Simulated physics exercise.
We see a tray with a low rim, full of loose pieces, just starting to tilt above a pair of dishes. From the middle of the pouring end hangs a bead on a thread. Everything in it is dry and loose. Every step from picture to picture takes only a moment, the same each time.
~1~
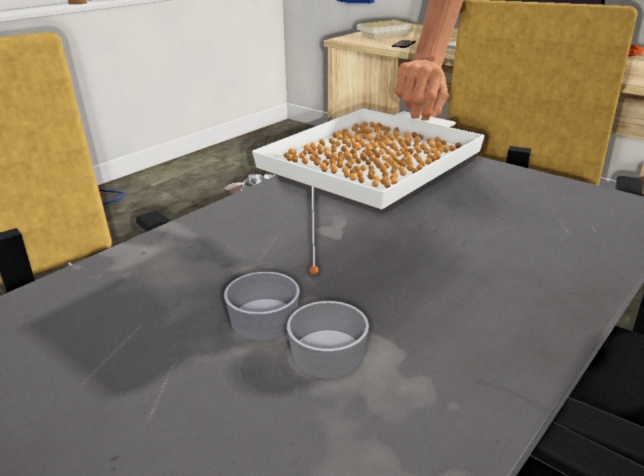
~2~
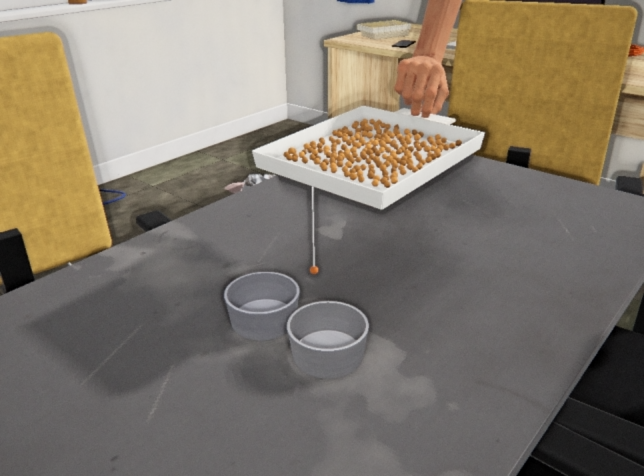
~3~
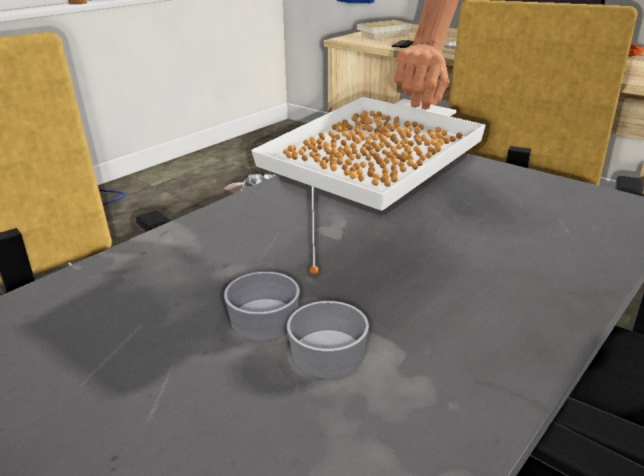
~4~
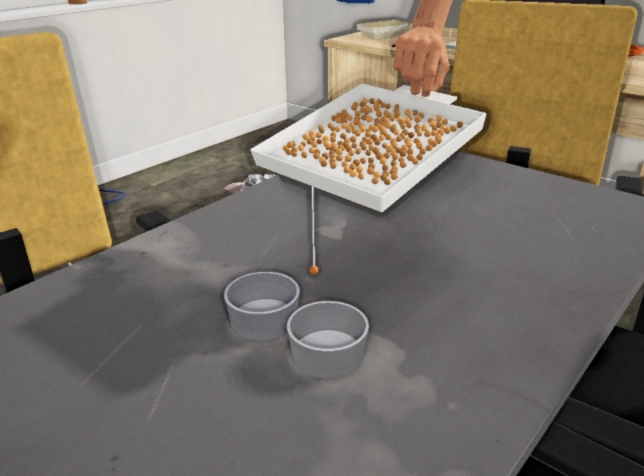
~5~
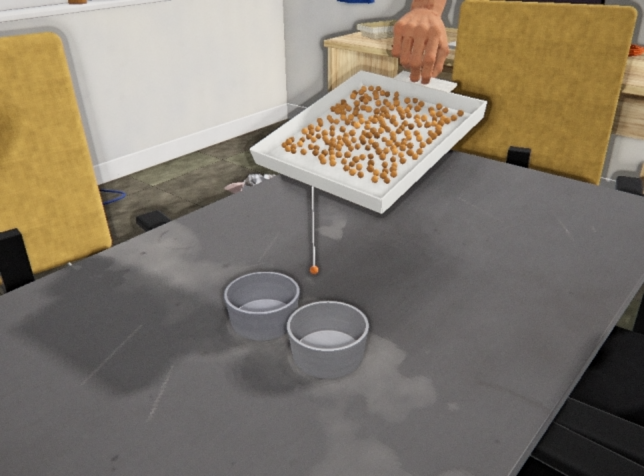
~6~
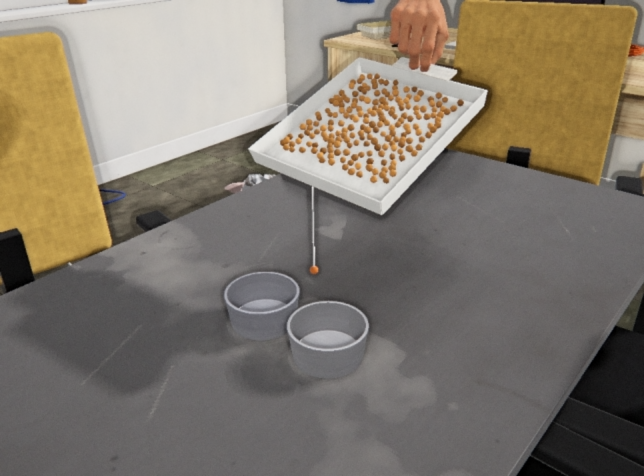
In a room with a pale wall and wooden furniture behind, a dark grey table with yellow-backed chairs around it is seen from above at an angle. A hand holds a white tray of small orange-brown chickpeas at its far edge, above and beyond two grey dishes, with an orange bead hanging on a thread beneath the near edge. The hand slowly raises the far edge, tilting the tray towards the viewer, while the bead, dishes and camera stay still.
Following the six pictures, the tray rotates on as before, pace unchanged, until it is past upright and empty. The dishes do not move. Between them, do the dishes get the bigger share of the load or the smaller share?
More of the load is caught than lost.
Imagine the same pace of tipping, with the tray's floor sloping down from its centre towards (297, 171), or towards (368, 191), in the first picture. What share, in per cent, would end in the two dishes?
I'd say roughly 20 percent with the first slope, 20 percent with the other.
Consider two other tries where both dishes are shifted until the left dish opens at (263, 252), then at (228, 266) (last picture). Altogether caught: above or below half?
The dishes end up with the lesser share in the first try and the lesser share in the second.
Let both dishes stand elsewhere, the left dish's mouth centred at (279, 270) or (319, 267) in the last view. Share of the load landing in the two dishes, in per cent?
30 and 10 in a hundred.
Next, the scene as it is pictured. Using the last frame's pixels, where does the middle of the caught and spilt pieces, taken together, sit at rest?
(322, 347).
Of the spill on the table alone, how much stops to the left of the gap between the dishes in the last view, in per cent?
About 20 percent of the spill.
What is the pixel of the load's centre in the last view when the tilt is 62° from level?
In the last view the centre sits at roughly (338, 171).
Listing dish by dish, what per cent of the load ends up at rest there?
Looks like close to 30 % lands in the left dish and close to 40 % in the right one.
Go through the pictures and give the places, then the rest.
Corners of the pouring end at (256, 151) and (383, 190), level; middle of the load at (374, 151), roasted chickpeas; left dish at (237, 320); right dish at (302, 356); bead on its thread at (314, 270), in the first frame.
Corners of the pouring end at (256, 151) and (382, 191), level; middle of the load at (374, 150), in the second frame.
Corners of the pouring end at (255, 150) and (382, 192), tipped barely, lowest at the right corner; middle of the load at (374, 145), in the third frame.
Corners of the pouring end at (254, 149) and (381, 195), tipped a little, lowest at the right corner; middle of the load at (374, 138), in the fourth frame.
Corners of the pouring end at (253, 149) and (381, 197), tipped a little, lowest at the right corner; middle of the load at (373, 131), in the fifth frame.
Corners of the pouring end at (252, 148) and (380, 200), tipped clearly, lowest at the right corner; middle of the load at (372, 124); left dish at (237, 320); right dish at (302, 356), in the sixth frame.
Soon, tray tipped steeply; nearly all on the tray; a stray few in the air.
A while on, tray tipped past a quarter turn; most on the tray; a small part in the right dish; a stray few in the left dish; a small part outside both; a stray few in the air.
Towards the end, tray tipped past a quarter turn; about half in the right dish; about a quarter in the left dish; about a quarter outside both.
Finally, tray tipped past a quarter turn; about half in the right dish; about a quarter in the left dish; about a quarter outside both.
